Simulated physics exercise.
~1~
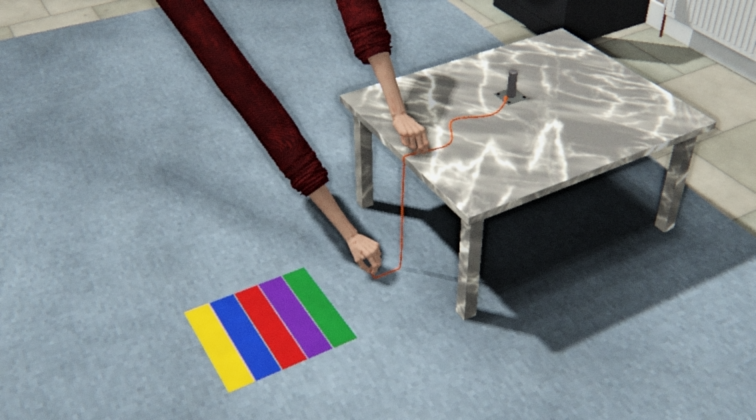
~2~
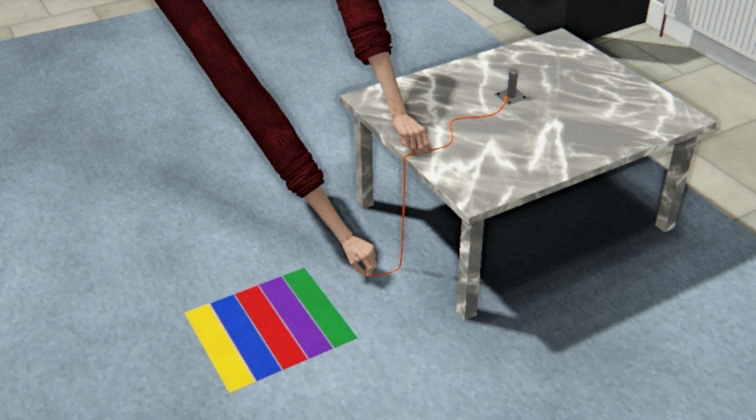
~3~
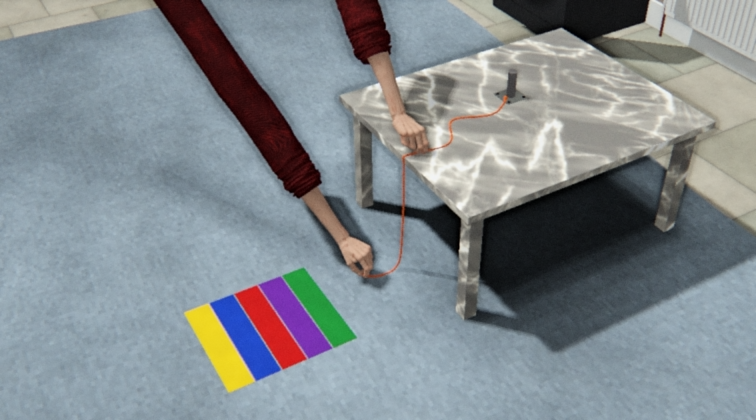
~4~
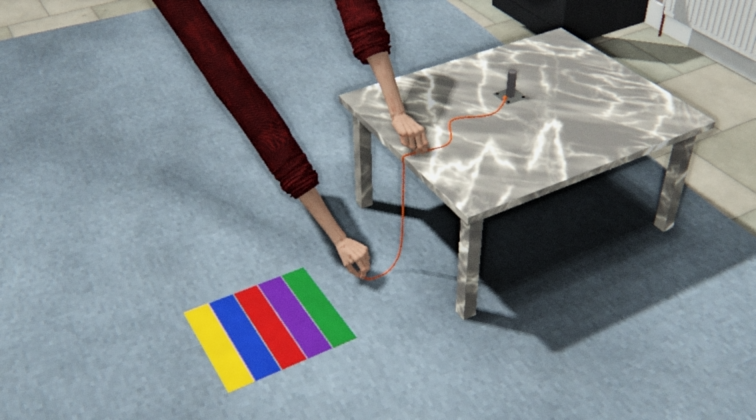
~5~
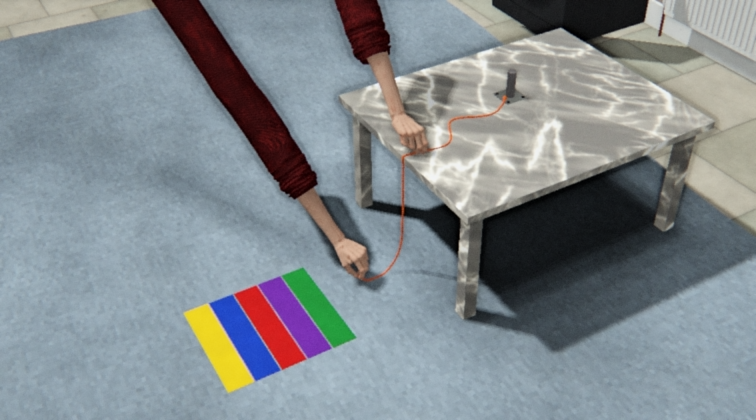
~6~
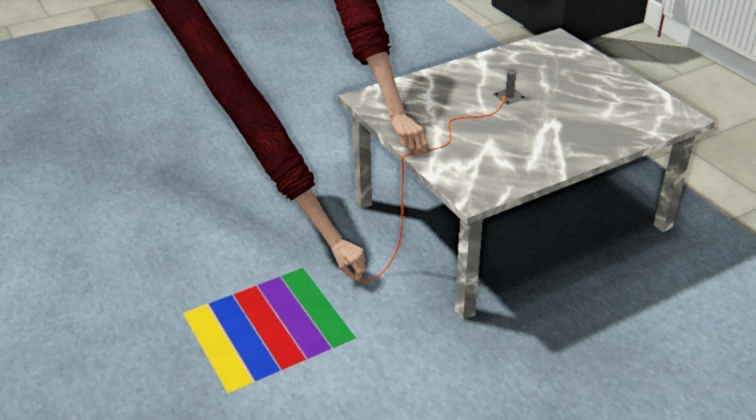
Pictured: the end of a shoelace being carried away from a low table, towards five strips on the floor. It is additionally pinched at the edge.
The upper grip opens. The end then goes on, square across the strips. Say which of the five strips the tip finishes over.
Red.
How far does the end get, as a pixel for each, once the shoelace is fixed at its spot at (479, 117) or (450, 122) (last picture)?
First try close to (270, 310), second close to (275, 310).
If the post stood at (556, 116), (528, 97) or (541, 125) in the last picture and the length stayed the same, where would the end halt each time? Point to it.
In order, near (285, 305), (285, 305) and (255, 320).
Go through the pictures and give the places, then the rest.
End (371, 272); green (336, 329); purple (311, 340); red (286, 350); blue (260, 361); yellow (233, 372), in the first picture.
End (366, 274); shoelace through (500, 110) (454, 120) (441, 148) (405, 174) (403, 219) (401, 261), in the second picture.
End (363, 275), in the third picture.
End (360, 276); shoelace through (499, 109) (452, 120) (439, 148) (403, 173) (403, 218) (396, 261), in the fourth picture.
End (358, 276), in the fifth picture.
End (355, 278); shoelace through (499, 110) (452, 120) (439, 148) (403, 174) (402, 219) (390, 262), in the sixth picture.
Early on, end near (306, 298); over green.
Midway, end near (280, 308); over purple.
At the end of the slack, end near (265, 314); over red. Over red.
